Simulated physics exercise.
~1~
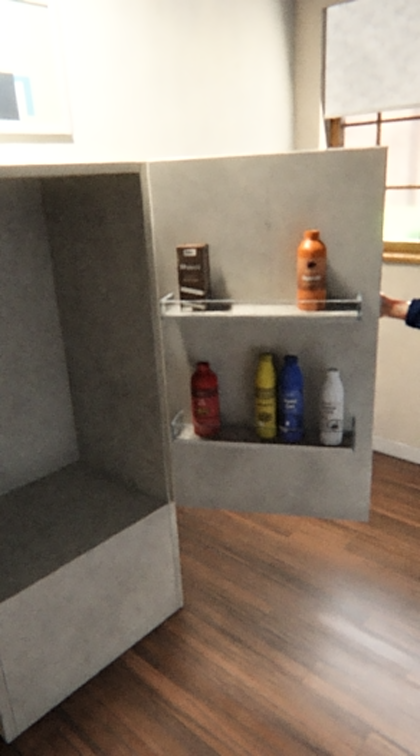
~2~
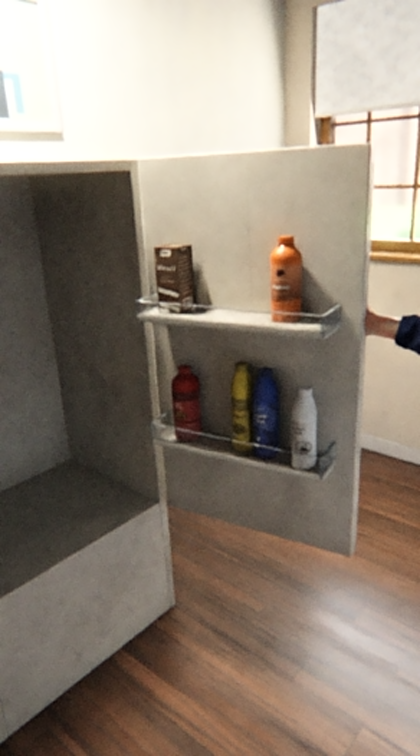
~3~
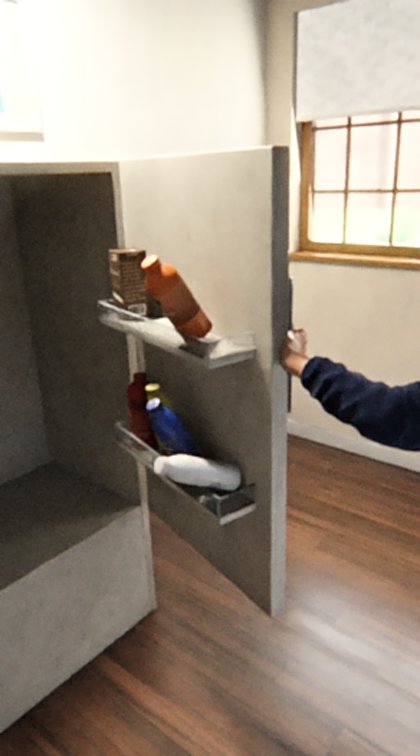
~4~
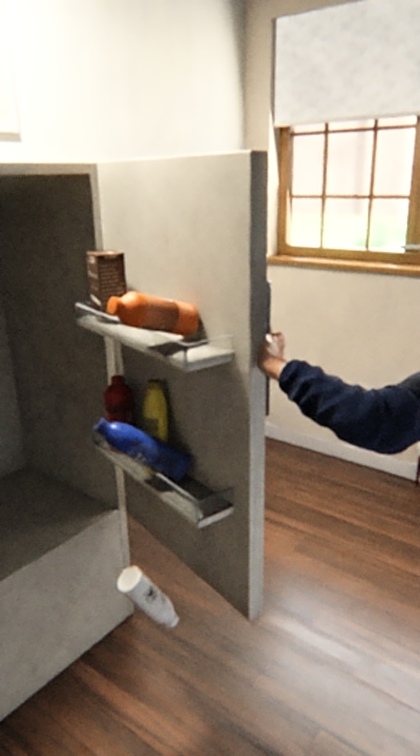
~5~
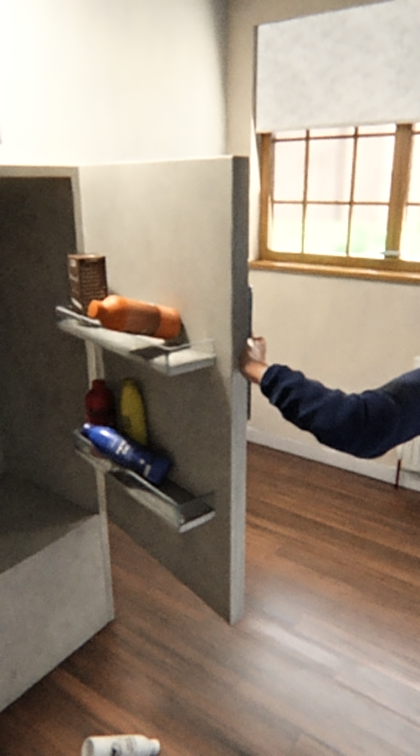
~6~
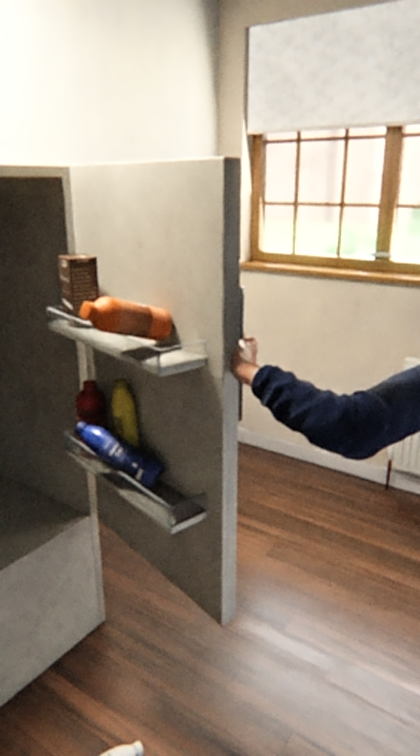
A fridge door with two racks of bottles and a brown carton was swung by a hand and stopped abruptly, tipping the orange and blue bottles over on their racks while the white one fell to the floor; the carton, red and yellow bottles stayed in place.
